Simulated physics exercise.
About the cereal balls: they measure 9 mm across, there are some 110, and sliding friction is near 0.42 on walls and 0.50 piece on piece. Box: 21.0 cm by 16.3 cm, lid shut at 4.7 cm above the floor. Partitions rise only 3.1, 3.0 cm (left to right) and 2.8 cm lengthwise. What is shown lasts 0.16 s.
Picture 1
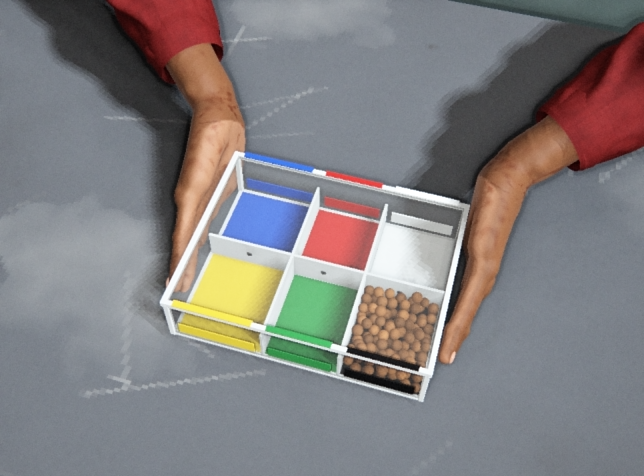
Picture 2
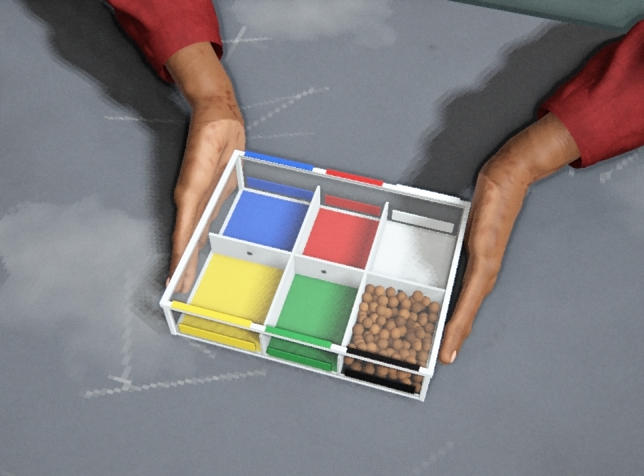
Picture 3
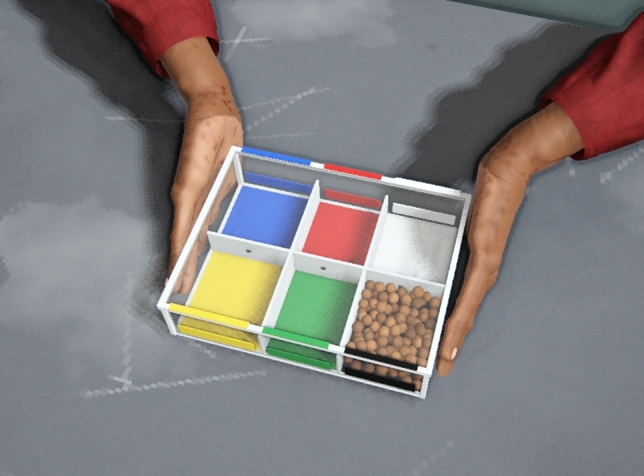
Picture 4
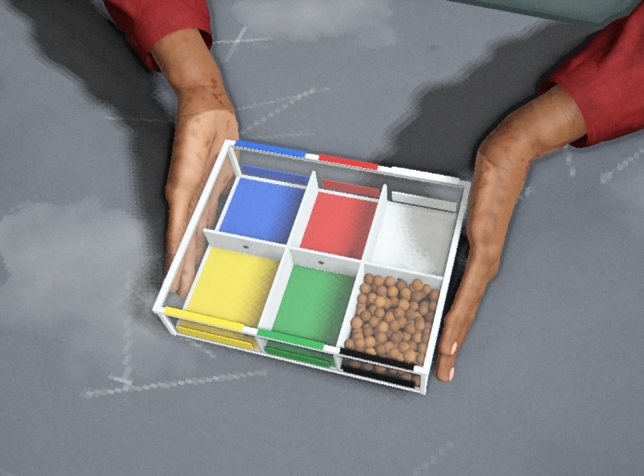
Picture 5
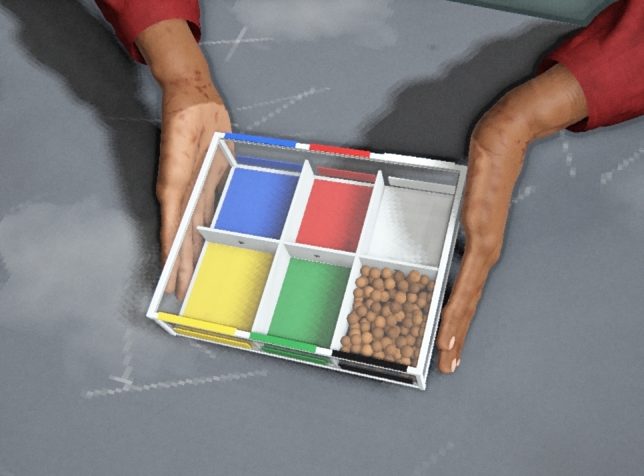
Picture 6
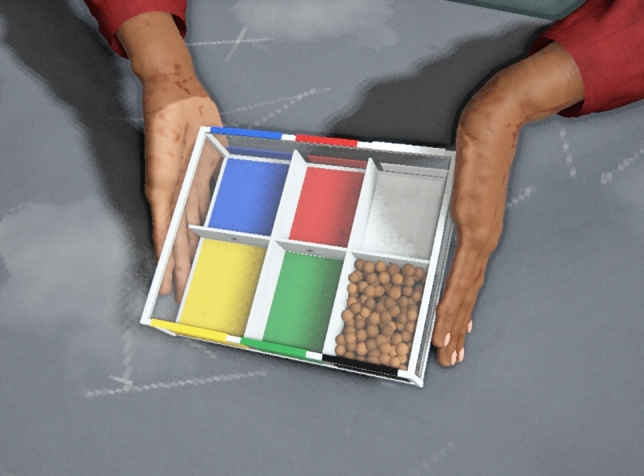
Clear box with coloured compartments, one filled with brown balls, tilting gradually between two red-sleeved hands above a grey surface.
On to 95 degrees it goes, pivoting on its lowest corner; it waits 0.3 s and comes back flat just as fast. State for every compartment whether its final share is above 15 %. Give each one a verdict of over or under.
As I see it, red: It'll probably finish at or short of fifteen percent of the pieces; blue: It'll probably finish at or short of fifteen percent of the pieces; green: It'll probably finish at or short of fifteen percent of the pieces; yellow: It'll probably finish at or short of fifteen percent of the pieces; white: It'll probably finish at or short of fifteen percent of the pieces; black: It'll probably finish past fifteen percent of the pieces.
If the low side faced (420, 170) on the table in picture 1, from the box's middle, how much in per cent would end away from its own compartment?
My guess is roughly 40 percent.
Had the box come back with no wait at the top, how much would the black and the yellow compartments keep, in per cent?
In that case black 90; yellow 5.
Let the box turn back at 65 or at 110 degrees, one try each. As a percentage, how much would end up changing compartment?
First try: Around 10 %; second try: Around 15 %.
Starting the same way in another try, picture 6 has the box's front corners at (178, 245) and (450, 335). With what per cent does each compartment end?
Result - red: 0 %; blue: 0 %; green: 0 %; yellow: 0 %; white: 60 %; black: 40 %.
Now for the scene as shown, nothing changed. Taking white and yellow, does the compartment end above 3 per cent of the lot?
White: False, yellow: True.
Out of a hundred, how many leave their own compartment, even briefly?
Around 10 in a hundred.
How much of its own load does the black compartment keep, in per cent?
That comes out at about 90 percent.
Then, 0.53 s after the last picture, tilt 95 degrees; green 5 %, yellow 5 %, black 90 %.
Then, 0.88 s after the last picture, tilt 55 degrees; yellow 10 %, black 90 %.
Then, 1.32 s after the last picture, tilt 0 degrees; green 5 %, yellow 10 %, black 90 %.
In the end, red 0 %, blue 0 %, green 5 %, yellow 10 %, white 0 %, black 90 %.
